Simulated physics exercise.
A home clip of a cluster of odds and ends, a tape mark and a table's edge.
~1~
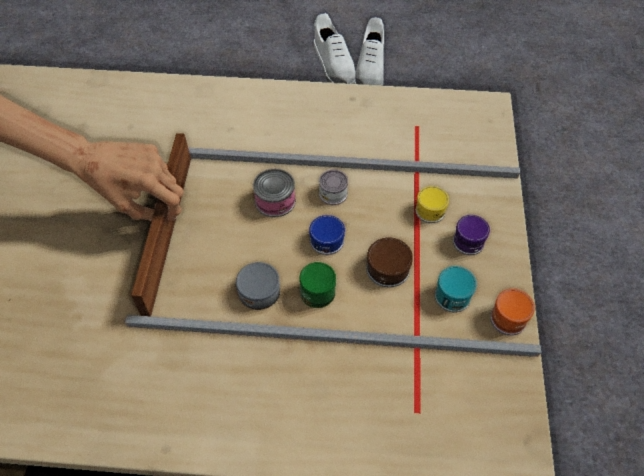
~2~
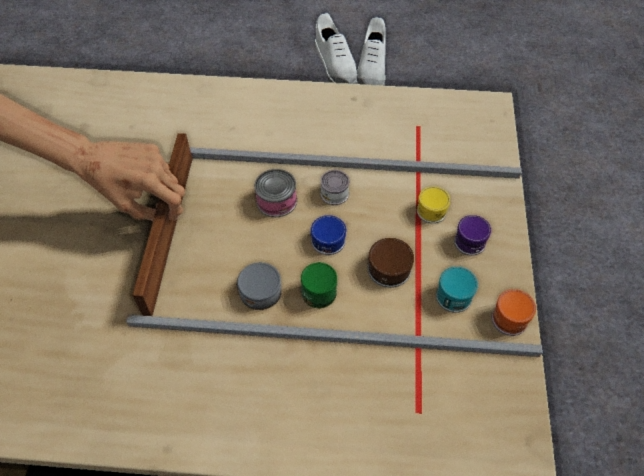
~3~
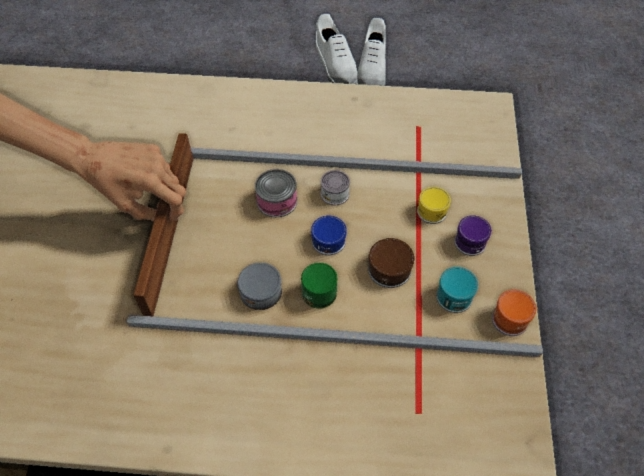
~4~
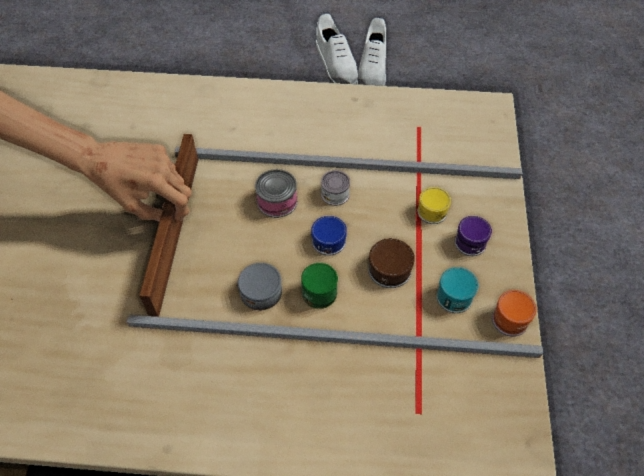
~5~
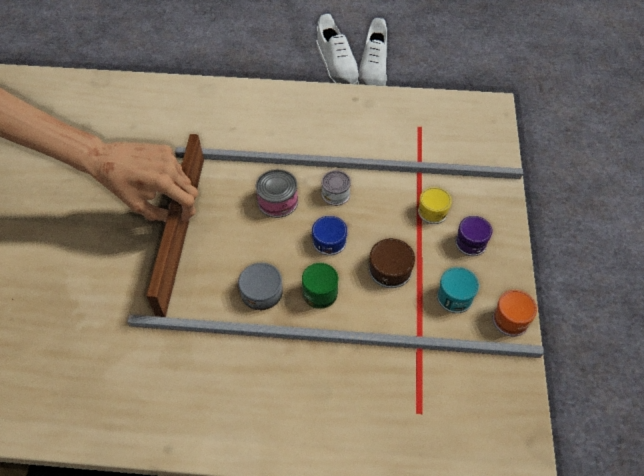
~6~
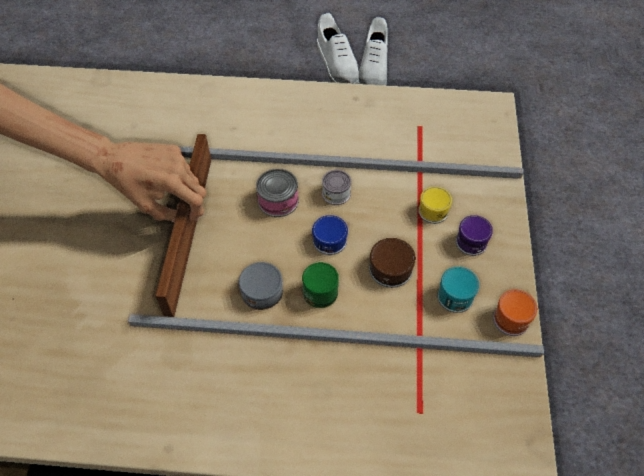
In this clip, a hand holds a wooden board upright on a table and slides it slightly to the right between two grey rails, while the colourful tins and pots near a red tape line stay practically still.
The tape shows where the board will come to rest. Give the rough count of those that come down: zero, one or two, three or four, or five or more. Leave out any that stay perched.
Here the number that fall off is zero.
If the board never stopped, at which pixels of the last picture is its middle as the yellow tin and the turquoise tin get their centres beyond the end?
At (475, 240) for the yellow tin; at (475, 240) for the turquoise tin.
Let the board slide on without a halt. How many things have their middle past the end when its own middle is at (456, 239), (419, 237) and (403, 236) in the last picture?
It would be 1, 0 and 0.
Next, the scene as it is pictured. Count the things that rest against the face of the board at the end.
That makes 5.
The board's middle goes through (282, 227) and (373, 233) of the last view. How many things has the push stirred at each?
4 and 7.
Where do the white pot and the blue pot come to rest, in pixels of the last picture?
The white pot stops around (435, 178); the blue pot around (438, 237).
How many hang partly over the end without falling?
The number is 0.
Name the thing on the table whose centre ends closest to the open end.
Foremost is the orange tin.
A little later, none off yet; orange tin at rest near (515, 313); purple pot at rest near (474, 236); turquoise tin at rest near (458, 290).
Next, none off yet; orange tin at rest near (515, 313); purple pot at rest near (474, 236); turquoise tin shifted a little near (471, 289).
When it is over, the number that fall off is zero.
